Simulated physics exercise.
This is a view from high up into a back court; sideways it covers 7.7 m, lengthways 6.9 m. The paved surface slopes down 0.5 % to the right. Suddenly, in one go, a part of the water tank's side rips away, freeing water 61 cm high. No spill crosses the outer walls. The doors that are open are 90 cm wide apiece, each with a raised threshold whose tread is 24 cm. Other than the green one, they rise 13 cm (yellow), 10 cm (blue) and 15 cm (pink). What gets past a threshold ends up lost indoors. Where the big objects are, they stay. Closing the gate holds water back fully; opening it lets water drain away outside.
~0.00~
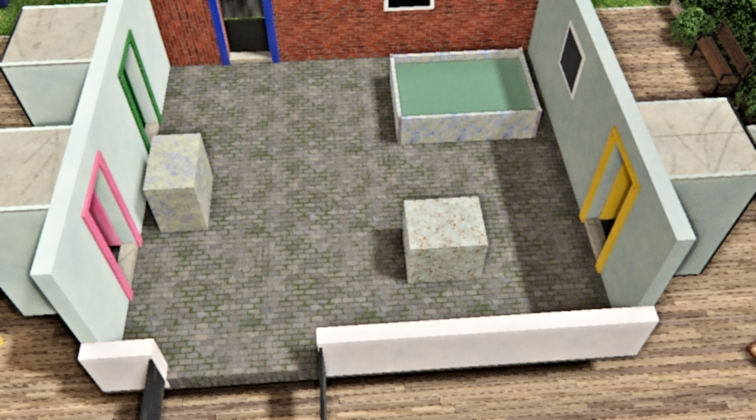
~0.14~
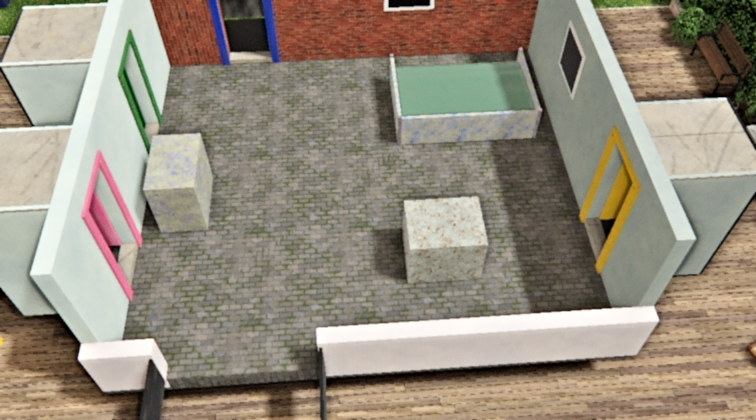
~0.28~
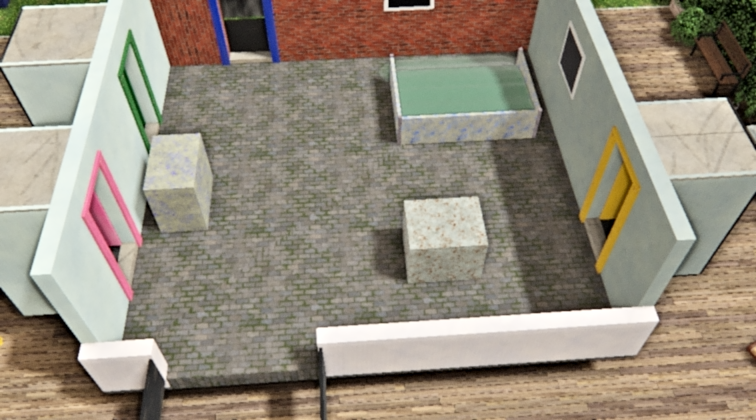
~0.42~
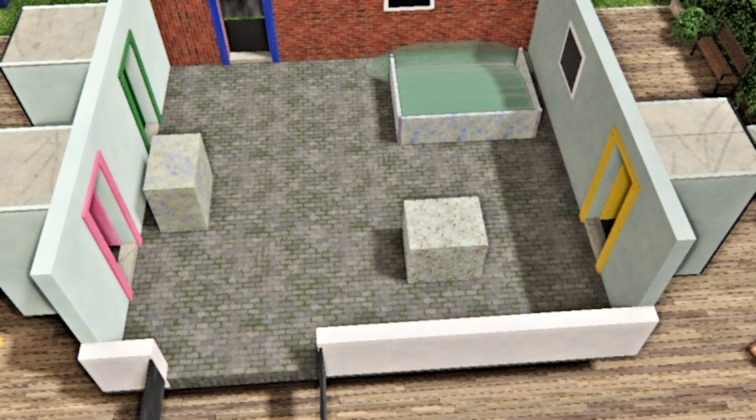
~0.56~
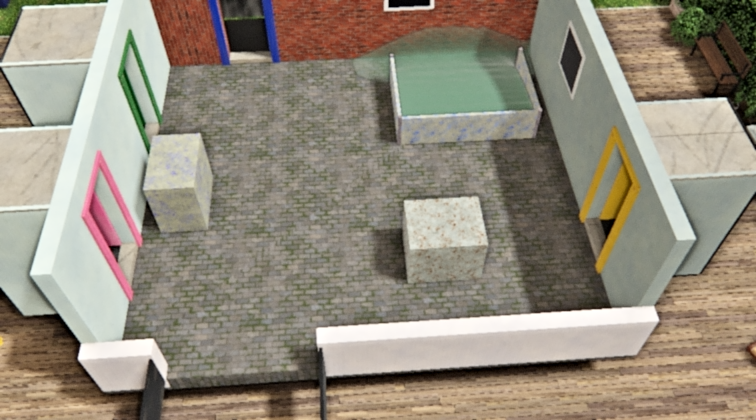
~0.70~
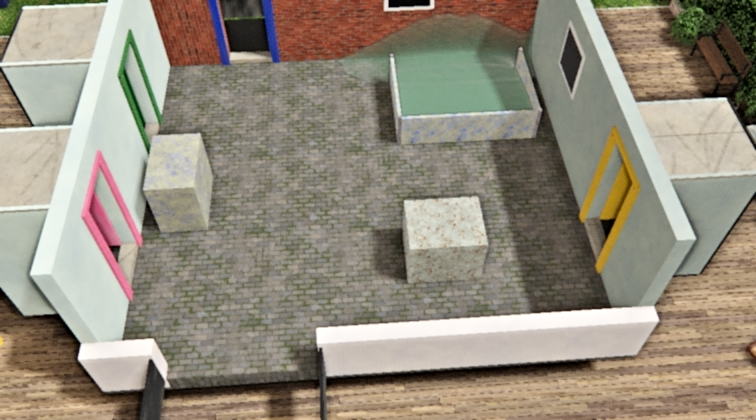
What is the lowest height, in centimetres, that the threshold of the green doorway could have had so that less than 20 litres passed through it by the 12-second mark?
About 9 cm.
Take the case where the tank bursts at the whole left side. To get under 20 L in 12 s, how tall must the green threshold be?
At least roughly 19 centimetres tall.
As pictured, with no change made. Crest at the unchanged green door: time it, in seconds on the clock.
Approximately 3.0 s.
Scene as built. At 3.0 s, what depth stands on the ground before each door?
Lab note, cm: Yellow 4; blue 5; green 16; pink 0.
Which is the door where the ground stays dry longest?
Coming last is the pink one.
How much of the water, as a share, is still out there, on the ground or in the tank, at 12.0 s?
What remains is some 94 per cent of the water.
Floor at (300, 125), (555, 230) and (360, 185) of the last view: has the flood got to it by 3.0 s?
So the three spots come out swamped, swamped, spared, in that order.
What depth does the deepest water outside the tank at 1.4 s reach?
About 58 cm.
After 1.4 s water covers 10 % of the floor, deepest (58 cm) near (523, 52); it has not reached the green door.
After 3.0 s water covers 40 % of the floor, deepest (24 cm) near (453, 77); 16 cm at the green door, 0 litres in over its 10 cm threshold.
After 12.0 s water covers 95 % of the floor, deepest (12 cm) near (496, 76); 6 cm at the green door, 11 litres in over its 10 cm threshold.
At the green door as built, the water arrived by 2.8 s and peaked near 16 cm at 3.0 s.
Run again over the same 12 s with other heights there, 34 litres in over 7.5 cm, 11 litres over 10 cm. The limit of 20 litres is kept from about 9 cm up.
